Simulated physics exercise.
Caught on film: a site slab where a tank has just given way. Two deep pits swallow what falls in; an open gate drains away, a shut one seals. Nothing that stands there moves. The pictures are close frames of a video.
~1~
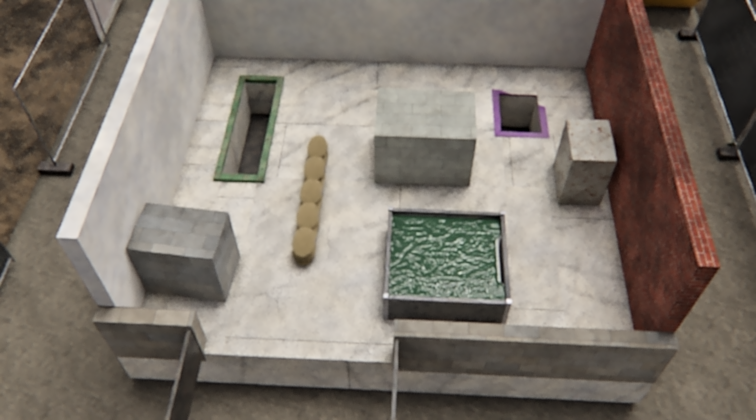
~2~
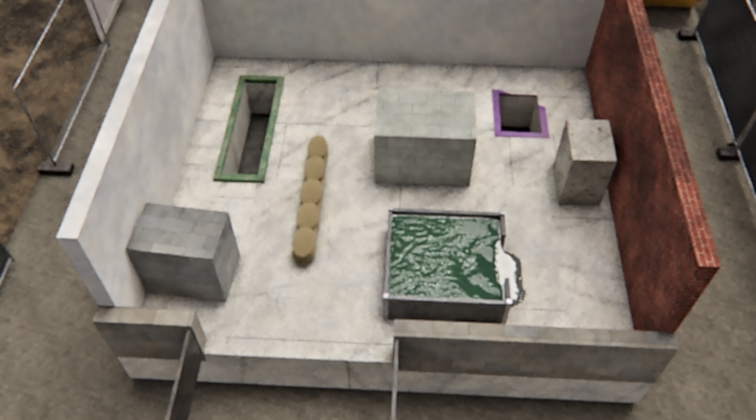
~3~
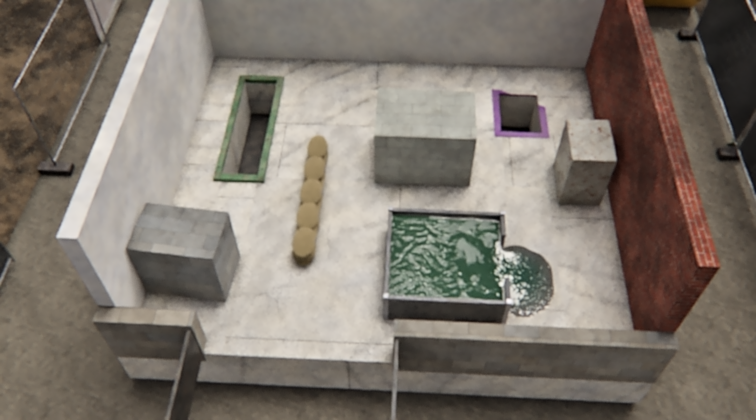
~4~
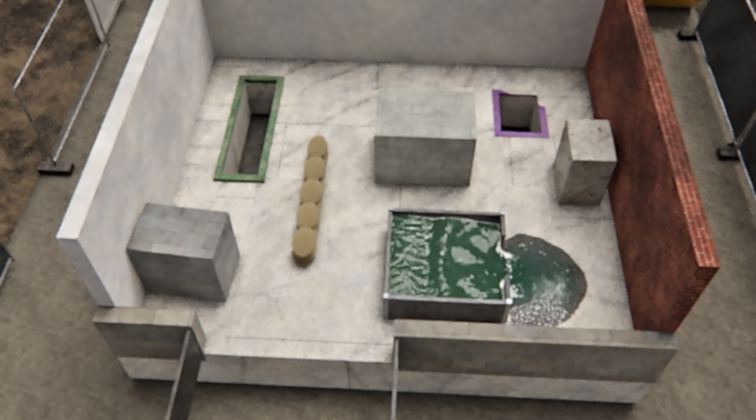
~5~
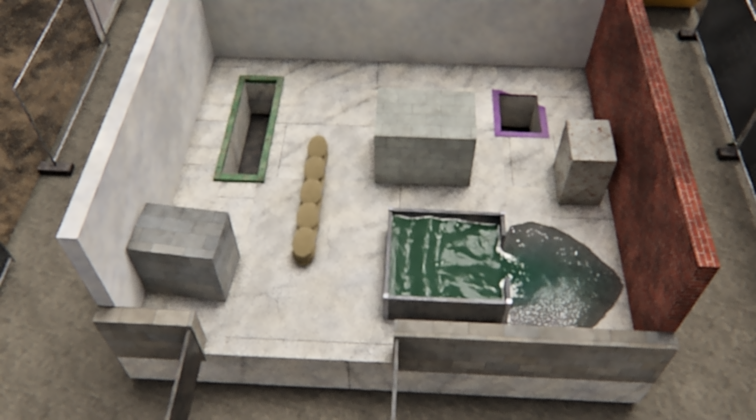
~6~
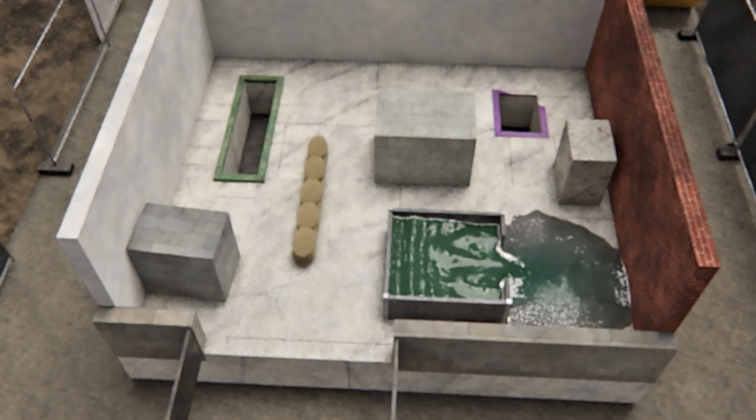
Green water bursts from the right side of a square tank on a pale walled slab, seen from above by a still camera. A green-edged pit and a row of tan rounded shapes lie left of a large grey block, with a purple-edged pit, smaller block and red brick wall rightward. The water sloshes inside while a puddle spreads rightward across the floor, reaching near the brick wall.
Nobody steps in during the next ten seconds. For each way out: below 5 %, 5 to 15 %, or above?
In the end: The gate takes between 5 and 15 %; the purple pit takes between 5 and 15 %; the green pit takes under 5 %.
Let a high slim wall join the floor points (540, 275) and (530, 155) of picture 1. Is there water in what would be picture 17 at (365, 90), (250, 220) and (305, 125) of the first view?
As listed: Dry, clear, free of water.
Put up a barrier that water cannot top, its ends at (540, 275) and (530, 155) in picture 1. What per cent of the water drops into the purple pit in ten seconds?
Roughly, in per cent: Purple 14.
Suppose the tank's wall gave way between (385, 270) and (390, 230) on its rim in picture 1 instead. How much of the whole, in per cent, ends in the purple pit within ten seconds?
In per cent: Purple 2.
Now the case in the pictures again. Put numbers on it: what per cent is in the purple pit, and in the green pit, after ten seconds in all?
About 8 and 0 per cent.
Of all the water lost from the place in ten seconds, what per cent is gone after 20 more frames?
Close to 0 %.
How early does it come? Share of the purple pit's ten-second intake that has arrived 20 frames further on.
Some 5 per cent.
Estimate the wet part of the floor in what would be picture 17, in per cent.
Near 15 in a hundred.
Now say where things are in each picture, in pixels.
Still water in the tank at (446, 257), in the first frame.
The front is at a hidden place, out from the gap at (500, 272), in the second frame.
The front is at (547, 293), out from the gap at (499, 273), in the third frame.
The front is at (579, 290), out from the gap at (500, 272), in the fourth frame.
The front is at (616, 285), out from the gap at (500, 272), in the fifth frame.
Water pours out at (500, 272) and has run to (629, 314), in the sixth frame.
A moment on, water covers 10 % of the floor; the gate 0 %, the purple pit 0 %, the green pit 0 %.
Next, water covers 15 % of the floor; the gate 0 %, the purple pit 0 %, the green pit 0 %.
Then, water covers 25 % of the floor; the gate 0 %, the purple pit 0 %, the green pit 0 %.
Later, water covers 45 % of the floor; the gate 2 %, the purple pit 3 %, the green pit 0 %.
In the end, water covers 60 % of the floor; the gate 10 %, the purple pit 8 %, the green pit 0 %.
